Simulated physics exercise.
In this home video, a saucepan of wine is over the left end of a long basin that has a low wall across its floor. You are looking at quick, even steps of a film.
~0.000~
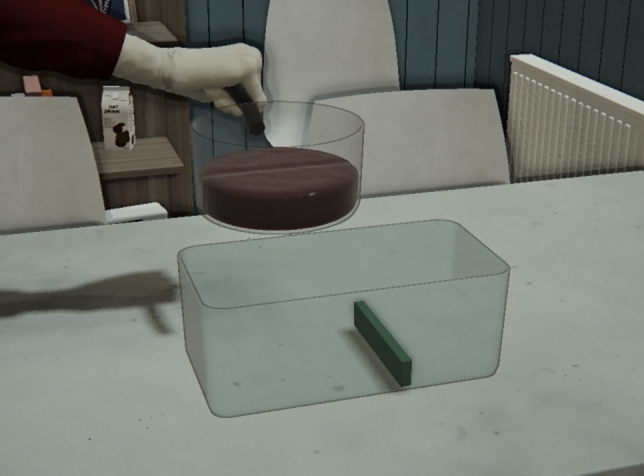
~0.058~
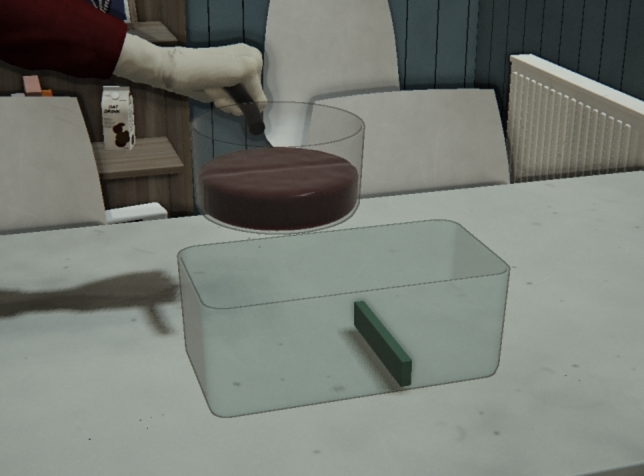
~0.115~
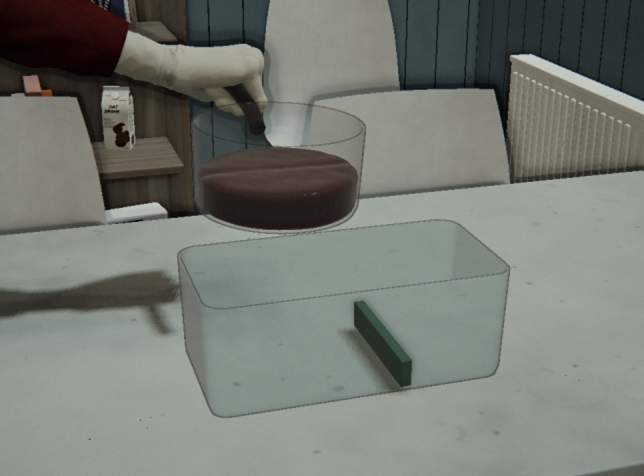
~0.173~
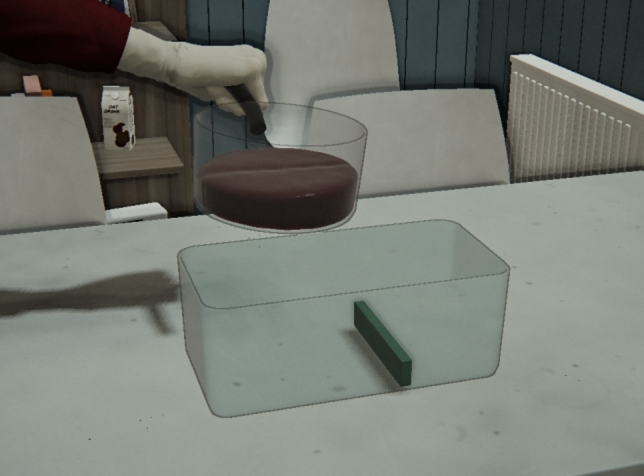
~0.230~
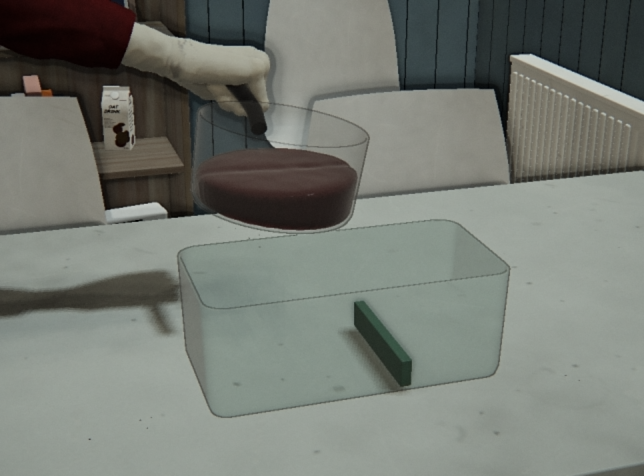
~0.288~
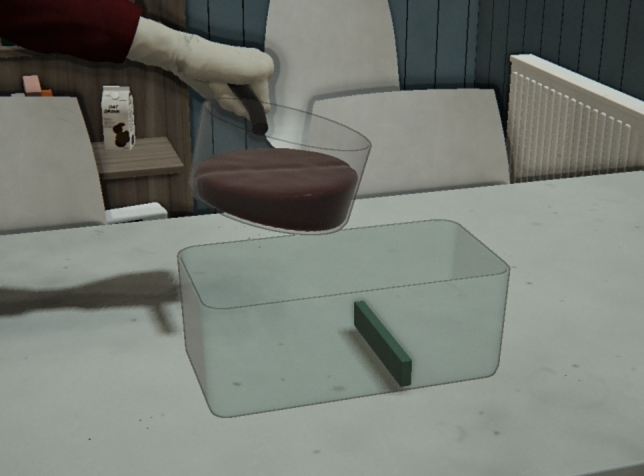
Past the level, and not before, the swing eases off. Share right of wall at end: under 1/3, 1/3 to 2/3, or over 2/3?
Looks to me like the right side of the wall gets at least a third but no more than two thirds.
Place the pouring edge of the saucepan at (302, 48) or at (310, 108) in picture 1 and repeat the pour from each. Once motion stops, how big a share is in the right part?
Near 15 per cent for the first start, near 10 per cent for the second.
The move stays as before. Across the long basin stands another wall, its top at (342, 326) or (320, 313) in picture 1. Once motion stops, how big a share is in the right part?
First try 85 per cent, second try 100 per cent.
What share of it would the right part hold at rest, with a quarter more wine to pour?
45 in a hundred.
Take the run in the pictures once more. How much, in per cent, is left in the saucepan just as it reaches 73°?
Close to 65 per cent.
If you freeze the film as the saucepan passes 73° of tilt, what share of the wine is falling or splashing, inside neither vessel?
It works out to about 25 percent.
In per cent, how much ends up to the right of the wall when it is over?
About 45 per cent.
A moment on, the saucepan is tipped part way and 65 per cent is still to pour, 2 is left of the wall and 10 right of it.
Next, the saucepan is tipped right over and 10 per cent is still to pour, 38 is left of the wall and 47 right of it.
Then the saucepan is tipped right over and 0 per cent is still to pour, 53 is left of the wall and 47 right of it.
Later the saucepan is tipped right over and 0 per cent is still to pour, 53 is left of the wall and 47 right of it.
In the end 53 per cent lies left of the wall, 47 right of it and 0 outside.
